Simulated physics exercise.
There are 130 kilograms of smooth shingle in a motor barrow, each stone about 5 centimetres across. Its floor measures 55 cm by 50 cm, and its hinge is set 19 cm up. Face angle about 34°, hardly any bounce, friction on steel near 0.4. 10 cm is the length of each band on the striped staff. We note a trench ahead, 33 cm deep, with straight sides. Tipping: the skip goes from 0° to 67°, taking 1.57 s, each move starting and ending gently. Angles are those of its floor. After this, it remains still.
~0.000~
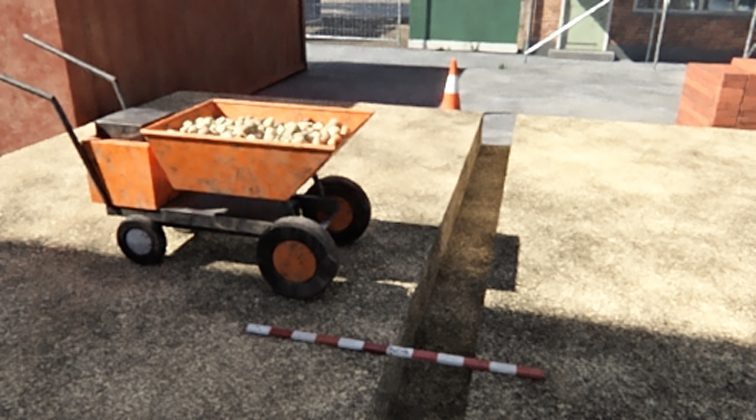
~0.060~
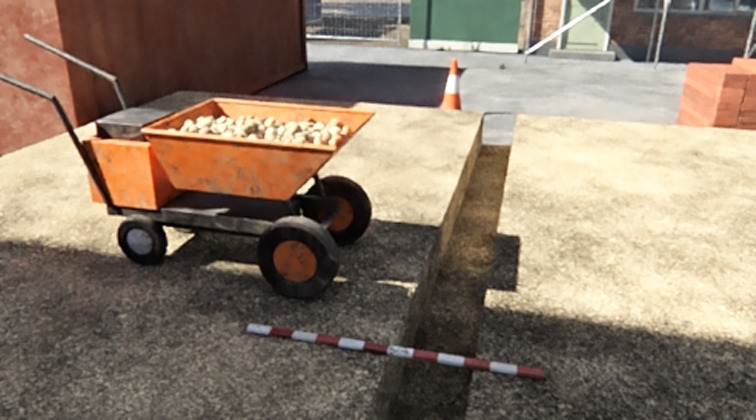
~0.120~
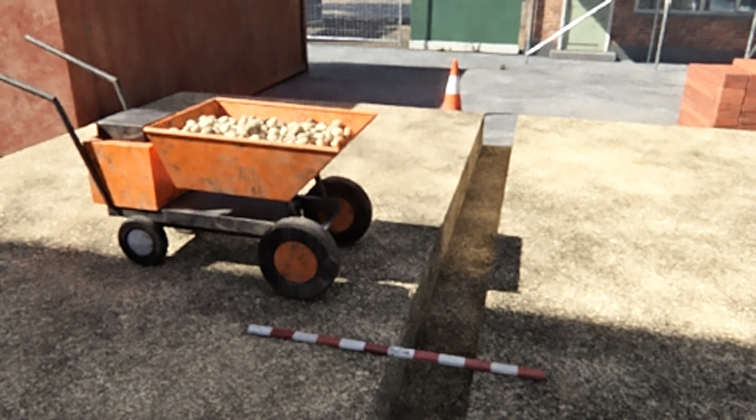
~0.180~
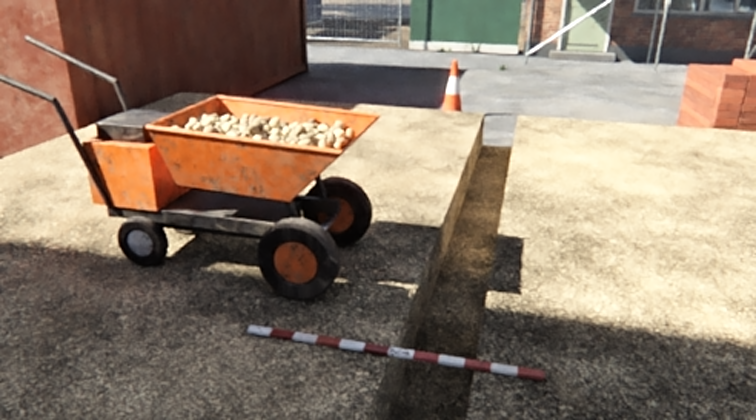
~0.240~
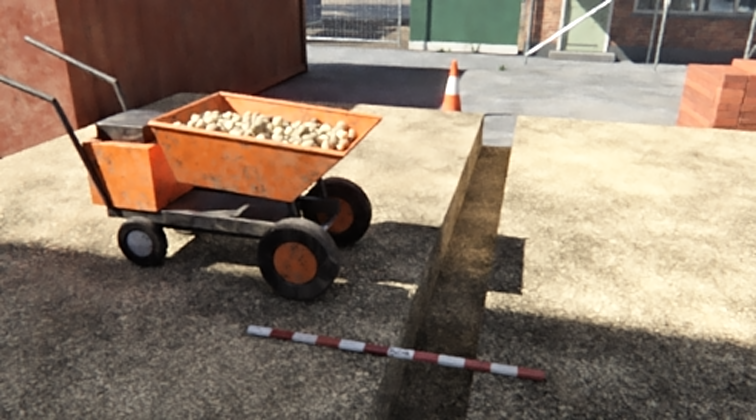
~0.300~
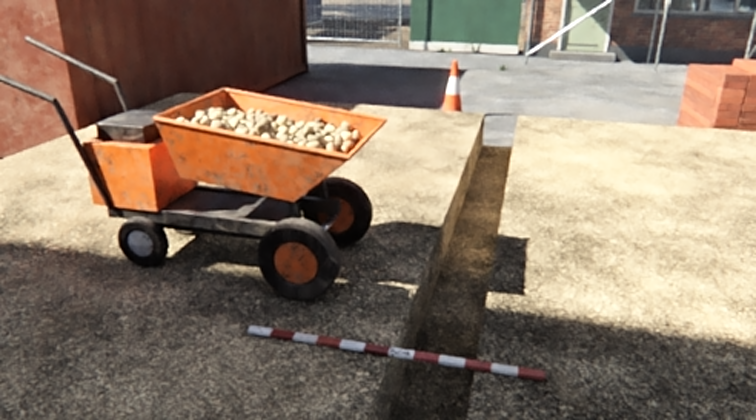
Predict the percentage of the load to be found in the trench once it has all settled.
Roughly 71 percent of the load ends up there.
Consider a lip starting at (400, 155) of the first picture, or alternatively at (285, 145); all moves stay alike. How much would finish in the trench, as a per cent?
It'd be around 10 per cent and after that around 95 per cent.
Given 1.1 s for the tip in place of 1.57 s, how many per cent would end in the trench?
Near 65 per cent.
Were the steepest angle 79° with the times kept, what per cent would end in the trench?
Roughly 80% would end there.
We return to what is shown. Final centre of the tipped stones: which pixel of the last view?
Roughly (468, 327), I'd say.
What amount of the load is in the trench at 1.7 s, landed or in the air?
About 45 per cent by then.
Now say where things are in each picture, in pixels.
In the first picture, the skip is at 0°, its lip at (335, 149); the top of the load is at (271, 128).
The second picture shows lip at (336, 149), floor tilted 0°, highest stones at (257, 127); the stones move at 0.1 m/s on average.
In the third picture, the skip is at 1°, its lip at (339, 151); the top of the load is at (253, 126); the stones move at 0.2 m/s on average.
In the fourth picture, the skip is at 2°, its lip at (341, 153); the top of the load is at (235, 123); the stones move at 0.2 m/s on average.
In the fifth picture, the skip is at 4°, its lip at (345, 155); the top of the load is at (233, 120); the stones move at 0.3 m/s on average.
The sixth picture shows lip at (350, 158), floor tilted 6°, highest stones at (234, 116); the stones move at 0.4 m/s on average.
After 1.2 s the floor is at 57°; 98 % in the skip, 2 % in the trench; the foremost stones are at (447, 227).
After 1.7 s the floor is at 67°; 41 % in the skip, 43 % in the trench, 17 % past the trench; the foremost stones are at (567, 295).
After 2.0 s the floor is at 67°; 13 % in the skip, 58 % in the trench, 29 % past the trench; the foremost stones are at (650, 310).
After 4.0 s the floor is at 67°; 0 % in the skip, 71 % in the trench, 29 % past the trench; the foremost stones are at (698, 315).
